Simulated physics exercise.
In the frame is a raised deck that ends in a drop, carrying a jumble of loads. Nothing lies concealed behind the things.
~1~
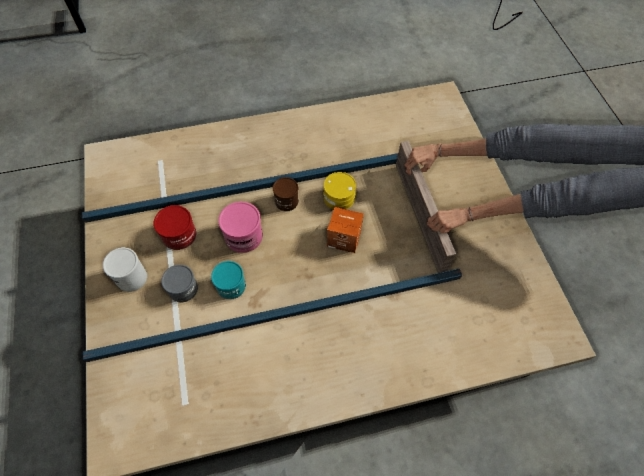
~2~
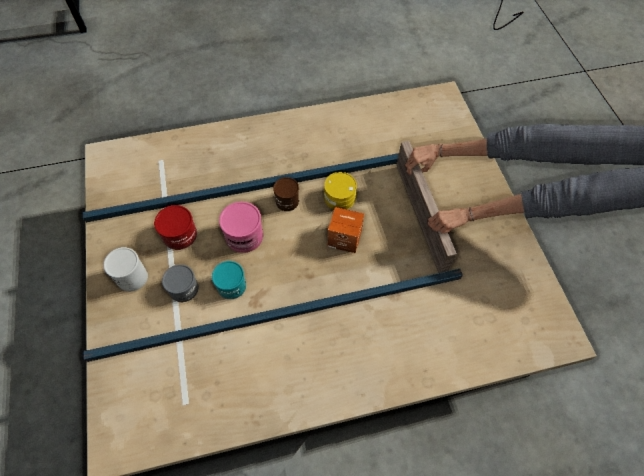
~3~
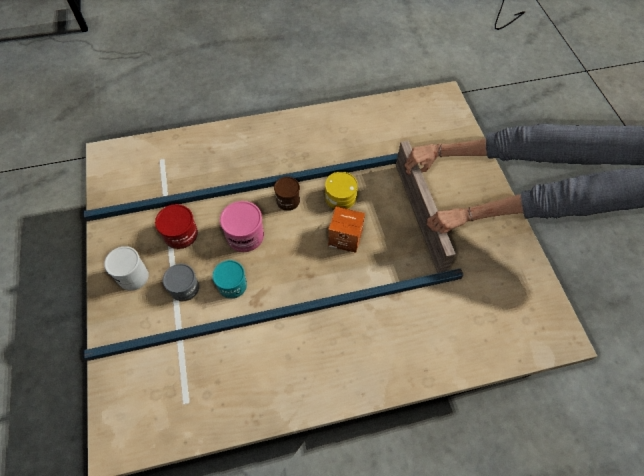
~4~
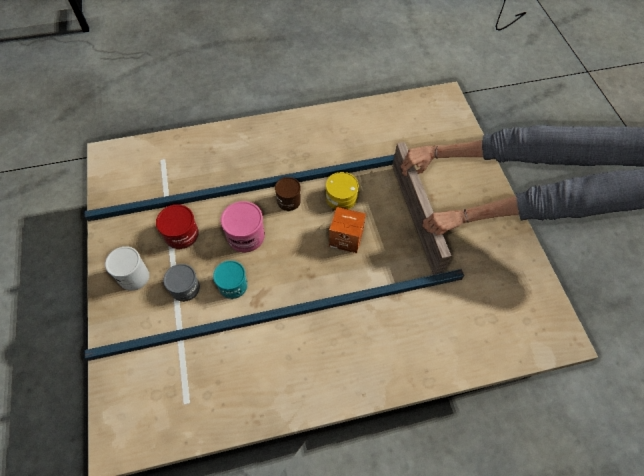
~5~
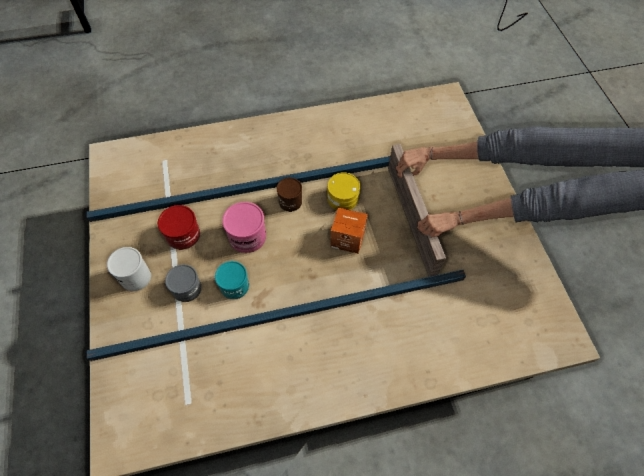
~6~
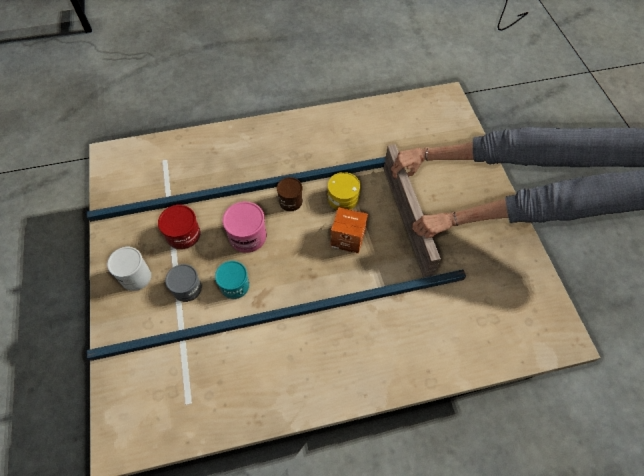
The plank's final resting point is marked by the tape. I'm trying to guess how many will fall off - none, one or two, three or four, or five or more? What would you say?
After that push, what drops off the edge is none whatsoever.
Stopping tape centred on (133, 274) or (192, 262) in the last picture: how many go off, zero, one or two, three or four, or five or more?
In turn: 3 or 4; zero.
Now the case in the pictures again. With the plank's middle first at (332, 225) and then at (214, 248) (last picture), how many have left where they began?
At the first place 3, at the second 7.
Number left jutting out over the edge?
Answer: 0.
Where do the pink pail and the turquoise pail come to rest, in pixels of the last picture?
The pink pail stops around (151, 265); the turquoise pail around (130, 324).
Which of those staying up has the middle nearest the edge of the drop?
White pail.
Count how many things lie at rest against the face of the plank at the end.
The count is 3.
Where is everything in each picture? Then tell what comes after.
White pail (126, 270); grey pail (180, 284); red pail (176, 228); plank (423, 205); tape (171, 266), in the first picture.
Grey pail (181, 284); brown pail (287, 195), in the second picture.
Red pail (177, 227); turquoise pail (231, 280), in the third picture.
White pail (129, 269); pink pail (244, 228), in the fourth picture.
Grey pail (184, 284); plank (414, 209), in the fifth picture.
White pail (131, 270); grey pail (184, 283); red pail (180, 228); plank (409, 209); tape (175, 266), in the sixth picture.
Soon after, none off yet; white pail at rest near (131, 270); grey pail at rest near (184, 283); red pail at rest near (180, 228).
In the end, the number that fall off is zero.
